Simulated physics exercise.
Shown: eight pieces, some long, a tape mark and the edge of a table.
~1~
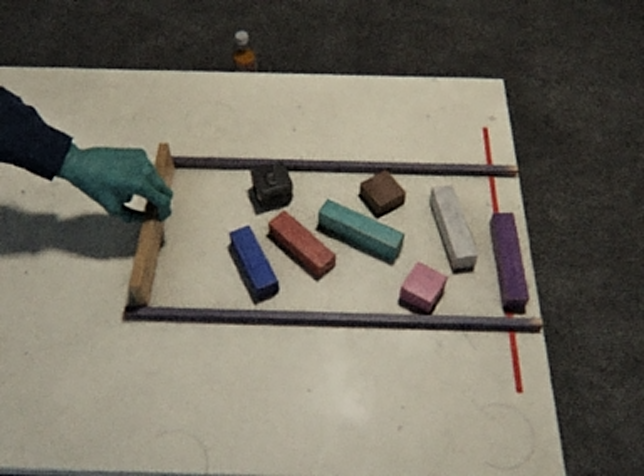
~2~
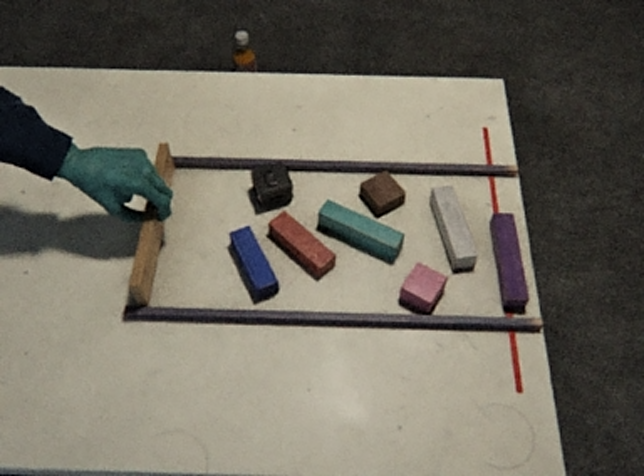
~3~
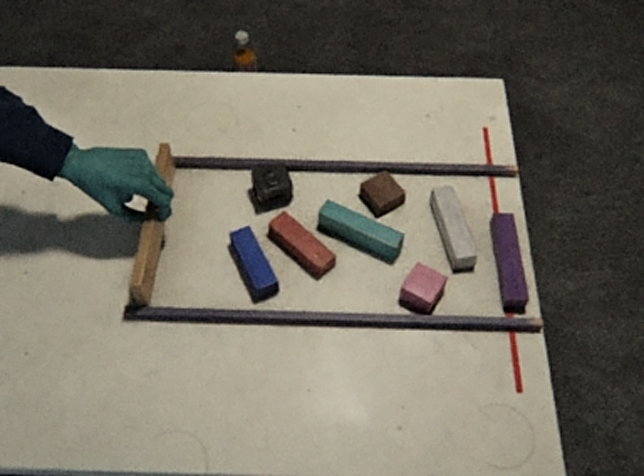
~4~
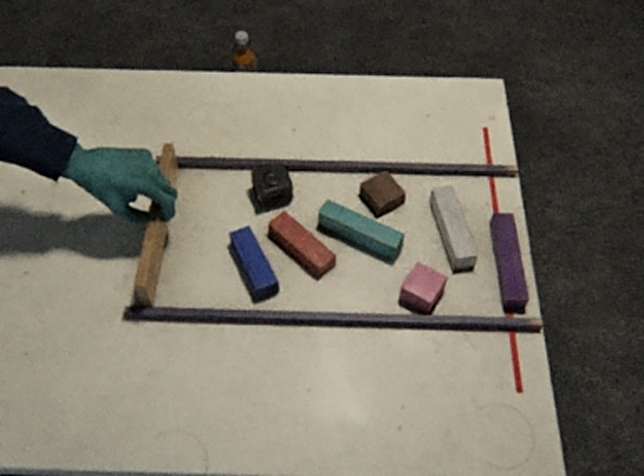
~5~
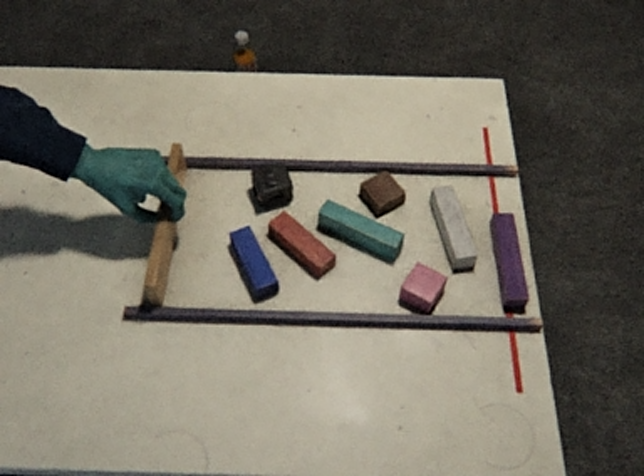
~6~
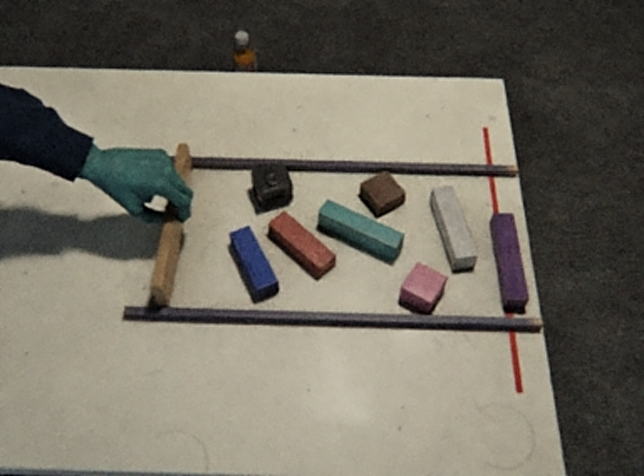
A wooden board held by a gloved hand slides slightly to the right between two dark rails on a white table, while the eight coloured pieces lying between it and the red tape line stay still.
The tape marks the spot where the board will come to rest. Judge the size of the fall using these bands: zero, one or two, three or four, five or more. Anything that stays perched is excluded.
The number gone is large: Five or more.
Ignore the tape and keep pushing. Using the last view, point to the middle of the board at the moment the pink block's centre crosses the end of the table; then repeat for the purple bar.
The middle is at (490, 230) when it's the pink block, and at (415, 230) when it's the purple bar.
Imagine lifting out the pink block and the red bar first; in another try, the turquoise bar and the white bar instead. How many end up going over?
In the first try 4, in the other 4.
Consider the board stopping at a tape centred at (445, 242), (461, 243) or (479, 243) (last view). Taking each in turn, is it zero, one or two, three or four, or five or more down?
So, tape by tape, it's just one or two, then one to two, then three or four.
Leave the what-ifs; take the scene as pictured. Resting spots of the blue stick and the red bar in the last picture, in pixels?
The blue stick comes to rest close to (518, 274), while the red bar rests close to (526, 229).
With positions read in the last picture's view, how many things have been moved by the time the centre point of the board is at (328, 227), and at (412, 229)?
Counting first: 5, next 8.
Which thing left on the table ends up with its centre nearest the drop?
The one out in front is the red bar.
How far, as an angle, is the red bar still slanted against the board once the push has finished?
The angle comes out near 25 degrees.
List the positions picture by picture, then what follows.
The first frame shows purple bar (509, 259); white bar (453, 226); pink block (423, 287); board (154, 222); tape (500, 244).
The second frame shows white bar (453, 226); red bar (302, 243).
The third frame shows pink block (423, 287); board (155, 222).
The fourth frame shows purple bar (508, 259); turquoise bar (360, 229).
The fifth frame shows white bar (453, 226); black case (272, 186).
The sixth frame shows purple bar (508, 259); white bar (453, 226); pink block (423, 287); board (174, 222); tape (500, 244).
Early on, none off yet; purple bar at rest near (508, 259); white bar at rest near (453, 226); pink block at rest near (423, 287).
Finally, the number that fall off is five or more; lost, turquoise bar, brown block, pink block, white bar and purple bar.
